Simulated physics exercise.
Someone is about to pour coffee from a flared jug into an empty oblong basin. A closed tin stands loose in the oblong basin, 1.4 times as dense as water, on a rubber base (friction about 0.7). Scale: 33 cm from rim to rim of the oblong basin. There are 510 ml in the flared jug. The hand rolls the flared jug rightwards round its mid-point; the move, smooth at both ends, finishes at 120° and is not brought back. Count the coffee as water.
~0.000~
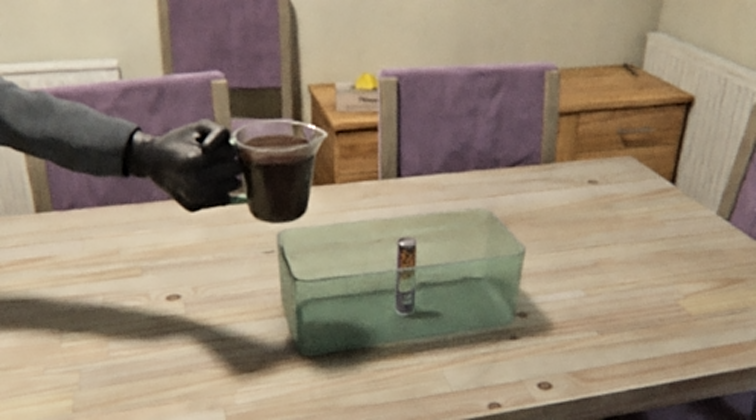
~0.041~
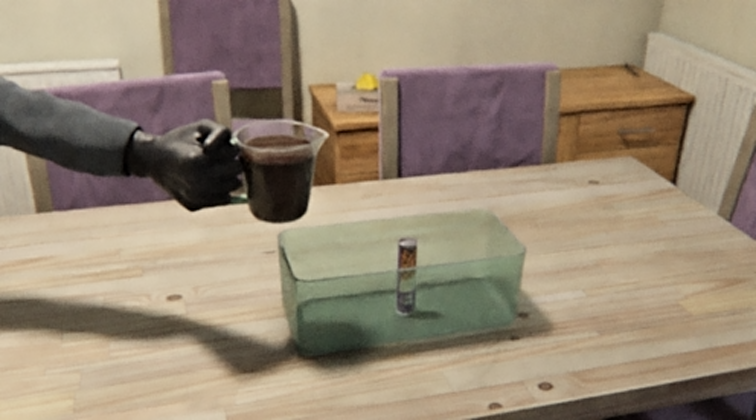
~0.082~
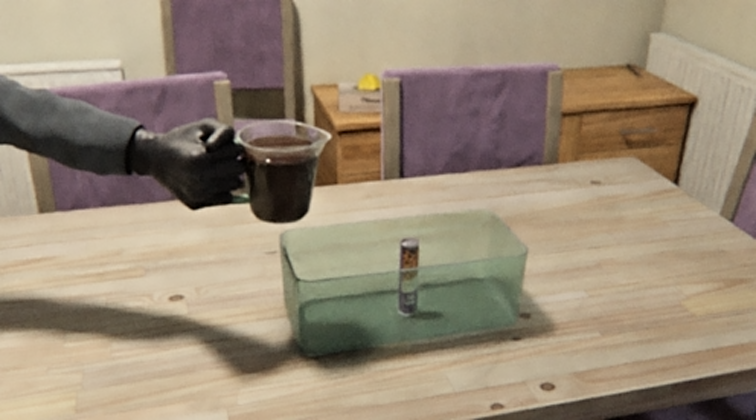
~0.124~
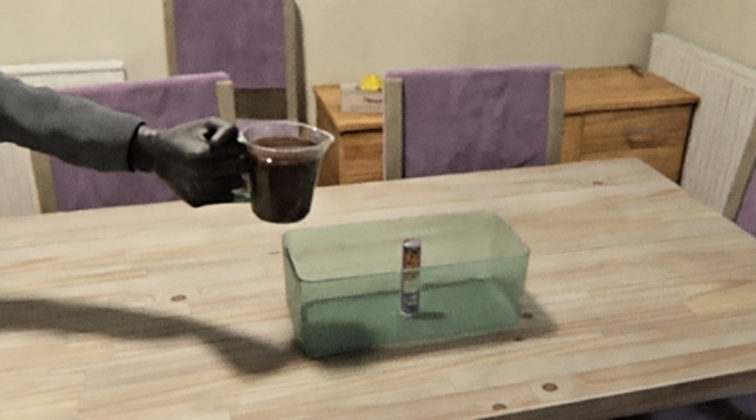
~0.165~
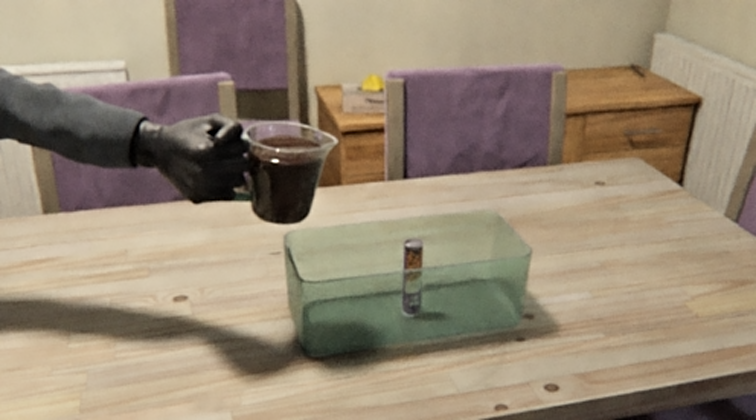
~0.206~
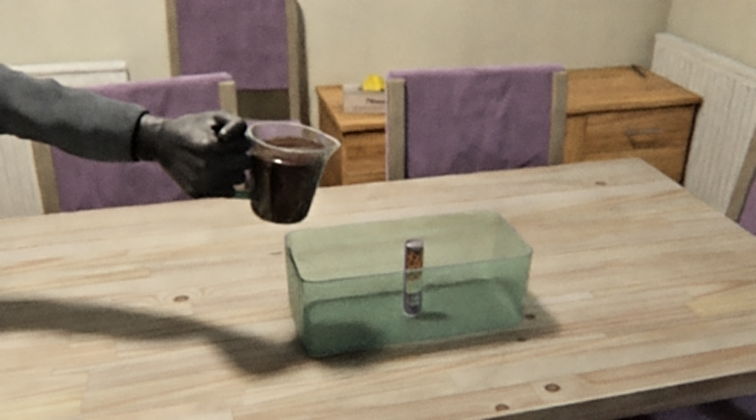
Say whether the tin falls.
The tin keeps standing.
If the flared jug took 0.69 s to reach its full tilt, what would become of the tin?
Then it keeps standing.
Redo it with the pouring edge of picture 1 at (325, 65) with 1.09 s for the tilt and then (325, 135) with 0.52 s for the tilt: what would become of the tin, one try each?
First it stays up; then it stays up.
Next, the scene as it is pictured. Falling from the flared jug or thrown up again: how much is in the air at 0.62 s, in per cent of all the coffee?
Near 22 in a hundred.
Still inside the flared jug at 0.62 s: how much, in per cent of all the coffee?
About 68 per cent.
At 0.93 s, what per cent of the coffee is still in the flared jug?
Some 7 per cent.
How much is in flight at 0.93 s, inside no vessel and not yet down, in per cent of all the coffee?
About 10 per cent.
Then, 0.62 s in, the tilt is 73° and 69 per cent is still to pour; the tin stands where it began.
Then, 0.93 s in, the tilt is 113° and 7 per cent is still to pour; the tin stands where it began.
Then, 1.24 s in, the tilt is 120° and 0 per cent is still to pour; the tin stands where it began.
Then, 1.59 s in, the tilt is 120° and 0 per cent is still to pour; the tin stands where it began.
Finally, the tin stands where it began.
